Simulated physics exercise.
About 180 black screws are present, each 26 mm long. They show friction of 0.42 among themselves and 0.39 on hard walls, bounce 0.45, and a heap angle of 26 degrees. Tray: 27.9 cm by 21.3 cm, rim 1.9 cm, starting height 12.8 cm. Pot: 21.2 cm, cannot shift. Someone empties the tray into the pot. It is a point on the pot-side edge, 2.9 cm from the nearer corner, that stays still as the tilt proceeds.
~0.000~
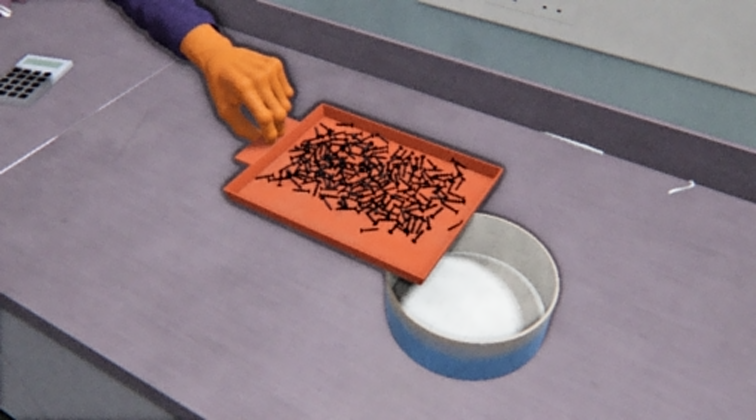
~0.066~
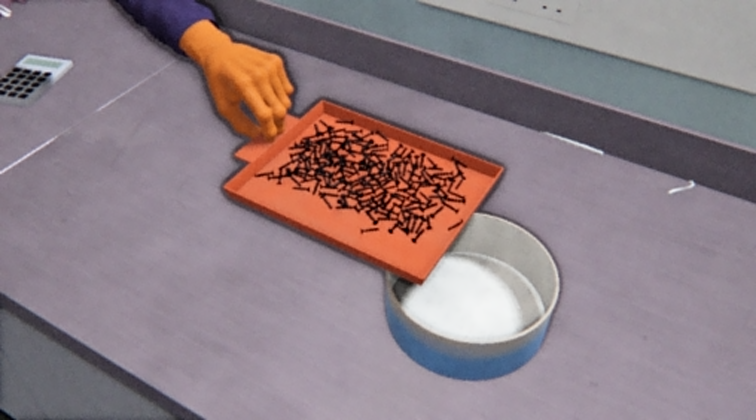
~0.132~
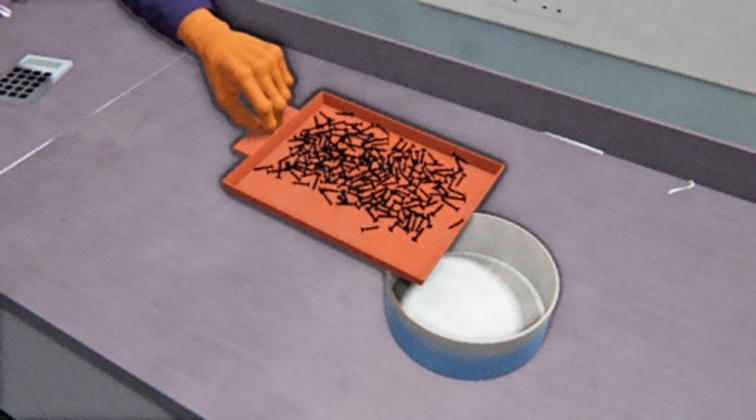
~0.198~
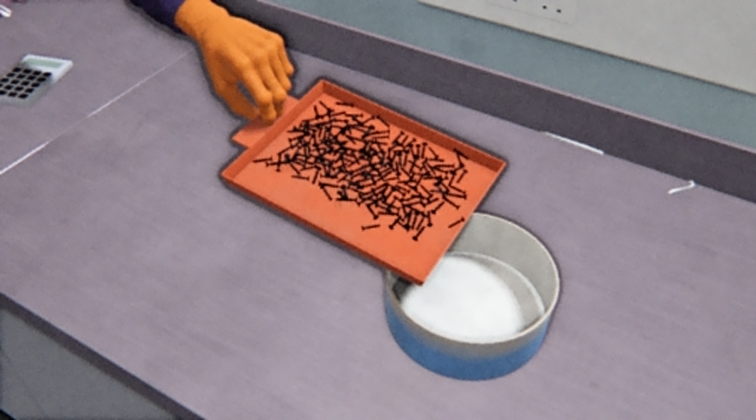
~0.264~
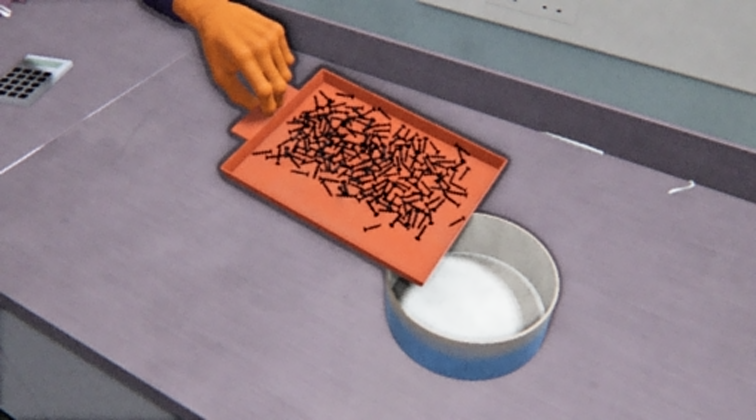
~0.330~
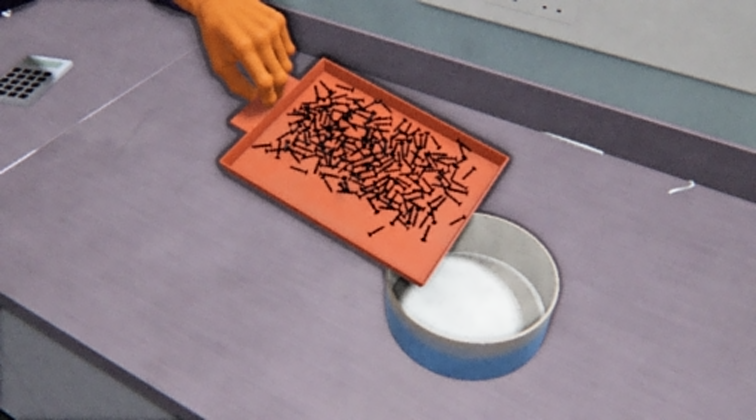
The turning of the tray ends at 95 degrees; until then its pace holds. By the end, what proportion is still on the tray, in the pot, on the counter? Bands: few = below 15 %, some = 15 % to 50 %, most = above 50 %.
Tray: Few, pot: Most, counter: Some.
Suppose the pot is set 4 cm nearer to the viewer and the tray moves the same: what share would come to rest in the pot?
I'd put it at around 100 per cent.
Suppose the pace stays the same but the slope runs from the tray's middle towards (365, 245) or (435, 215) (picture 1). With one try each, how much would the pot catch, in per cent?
About 20 and 85 per cent.
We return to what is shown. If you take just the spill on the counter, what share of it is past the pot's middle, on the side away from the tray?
Near 60 in a hundred.
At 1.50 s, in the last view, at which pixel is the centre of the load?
Estimated load position: Around (442, 287).
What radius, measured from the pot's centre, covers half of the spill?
Distance: Roughly 16 cm.
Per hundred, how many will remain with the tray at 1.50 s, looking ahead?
It's roughly 55 percent.
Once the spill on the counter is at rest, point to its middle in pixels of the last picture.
(423, 404), about.
Then, at 1.03 s, tilt 52 degrees; the tray holds 95 %, the pot 0 %.
After 1.50 s, tilt 77 degrees; the tray holds 55 %, the pot 25 %.
After 2.04 s, tilt 95 degrees; the tray holds 0 %, the pot 70 %.
At rest (2.6 s), tray 0 %, pot 70 %, counter 30 %.
